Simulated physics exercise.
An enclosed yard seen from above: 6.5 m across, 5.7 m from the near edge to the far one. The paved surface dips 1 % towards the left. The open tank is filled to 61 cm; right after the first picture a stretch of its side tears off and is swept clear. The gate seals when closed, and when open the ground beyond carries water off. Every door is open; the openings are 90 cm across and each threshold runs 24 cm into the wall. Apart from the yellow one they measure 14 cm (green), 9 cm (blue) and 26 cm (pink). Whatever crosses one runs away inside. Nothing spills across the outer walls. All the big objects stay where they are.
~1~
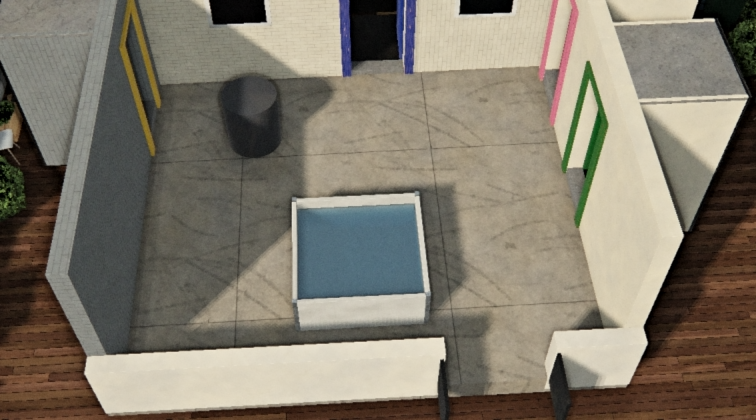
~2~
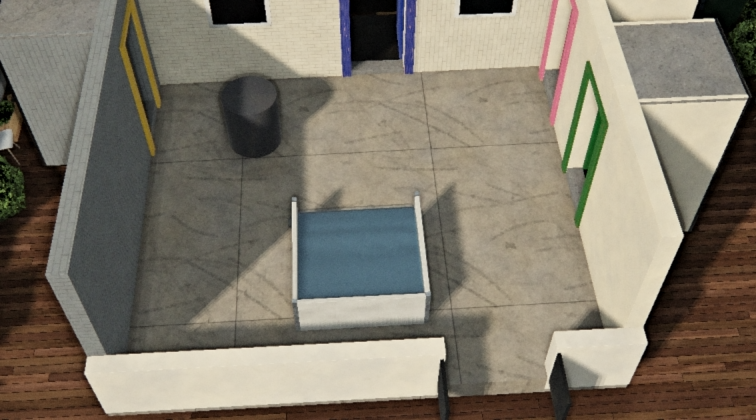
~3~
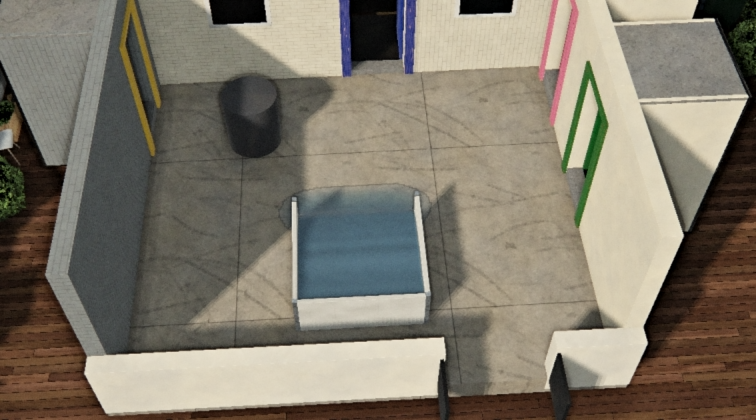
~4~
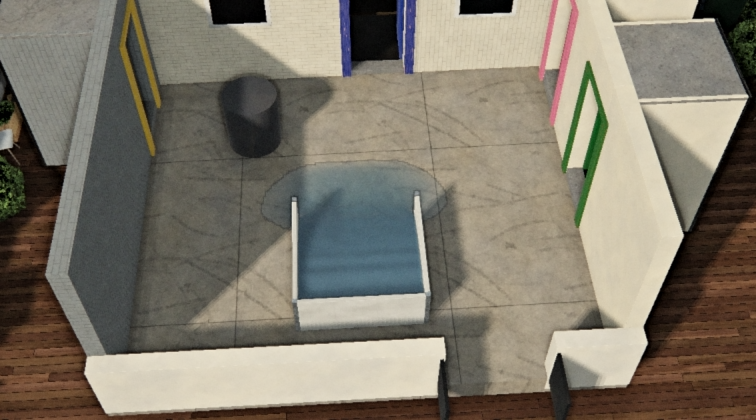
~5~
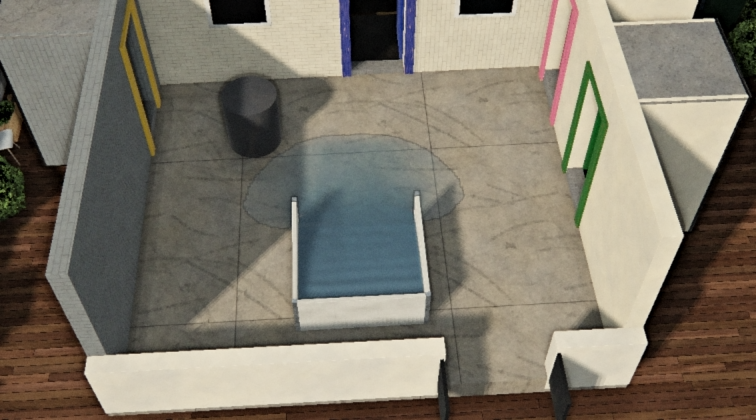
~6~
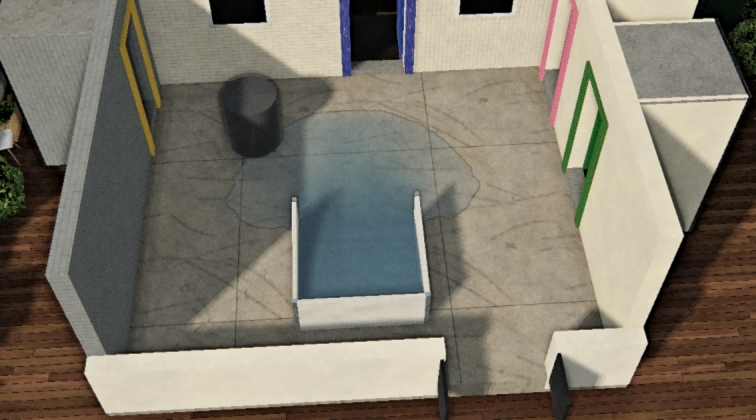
In a walled yard, a tank's far side vanishes and water spreads across the paving.
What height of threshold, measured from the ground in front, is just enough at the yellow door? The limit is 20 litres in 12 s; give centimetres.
It would have to be roughly 12.5 cm high.
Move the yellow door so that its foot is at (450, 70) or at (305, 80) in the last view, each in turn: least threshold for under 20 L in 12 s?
Roughly 12.0 and 24 cm.
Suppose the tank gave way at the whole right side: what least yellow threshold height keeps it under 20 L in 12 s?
Some 7.5 cm.
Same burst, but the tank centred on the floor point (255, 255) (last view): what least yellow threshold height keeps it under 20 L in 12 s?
About 20 cm.
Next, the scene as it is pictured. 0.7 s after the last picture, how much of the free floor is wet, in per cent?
Near 35 per cent is wet.
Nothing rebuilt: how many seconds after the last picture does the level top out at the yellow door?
Near 2.4 s.
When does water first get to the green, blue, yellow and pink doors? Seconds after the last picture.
Arrival: Green 3.4 s, blue 0.3 s, yellow 1.1 s, pink 1.6 s.
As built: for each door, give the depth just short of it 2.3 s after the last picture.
In cm: Green 0, blue 20, yellow 20, pink 12.
Then, 0.7 s after the last picture water covers 35 % of the floor, deepest (31 cm) near (330, 80); it has not reached the yellow door.
Then, 2.3 s after the last picture water covers 50 % of the floor, deepest (24 cm) near (161, 89); 20 cm at the yellow door, 0 litres in over its 19 cm threshold.
Then, 11.3 s after the last picture water covers 90 % of the floor, deepest (9 cm) near (302, 376); 7 cm at the yellow door, 1 litre in over its 19 cm threshold.
At the yellow door as built, the water peaked near 20 cm, 2.3 s after the last picture.
Run again over the same 12 s with other heights there, 35 litres in over 10.5 cm, 9 litres over 14.5 cm. The limit of 20 litres is kept from about 12.5 cm up.
